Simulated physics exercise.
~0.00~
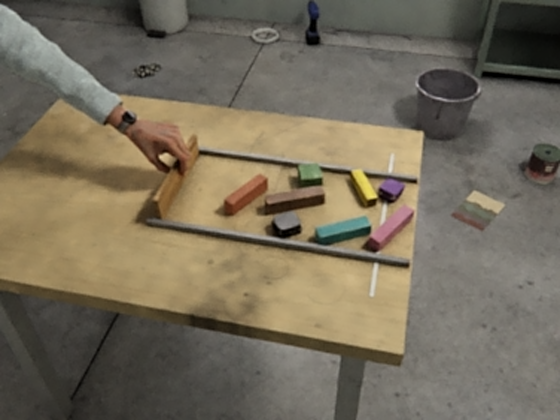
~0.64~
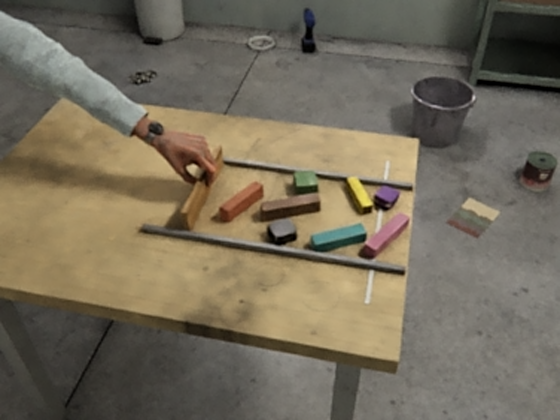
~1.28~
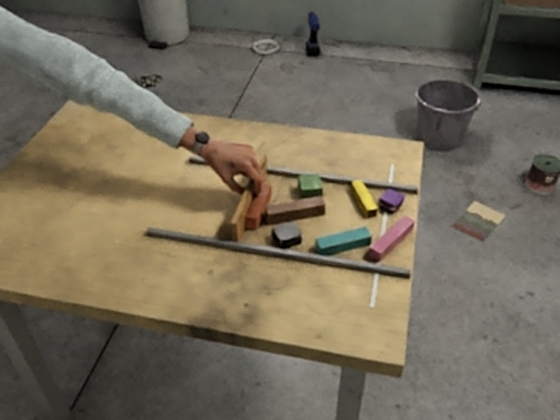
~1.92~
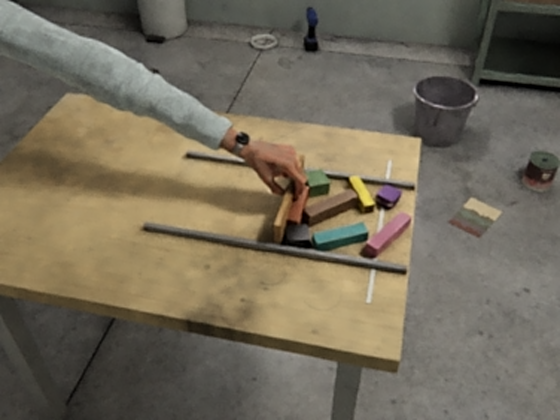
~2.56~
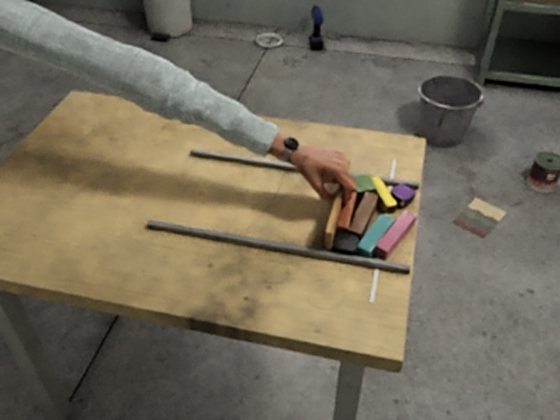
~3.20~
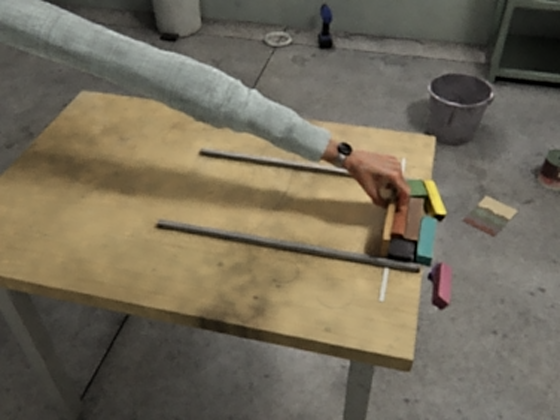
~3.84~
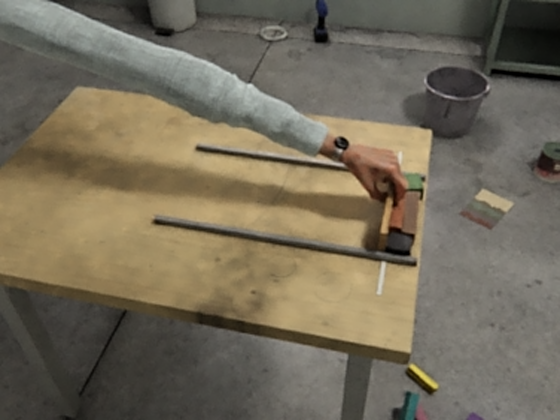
On a wooden table, a hand sweeps blocks rightward with a board, and four fall off.
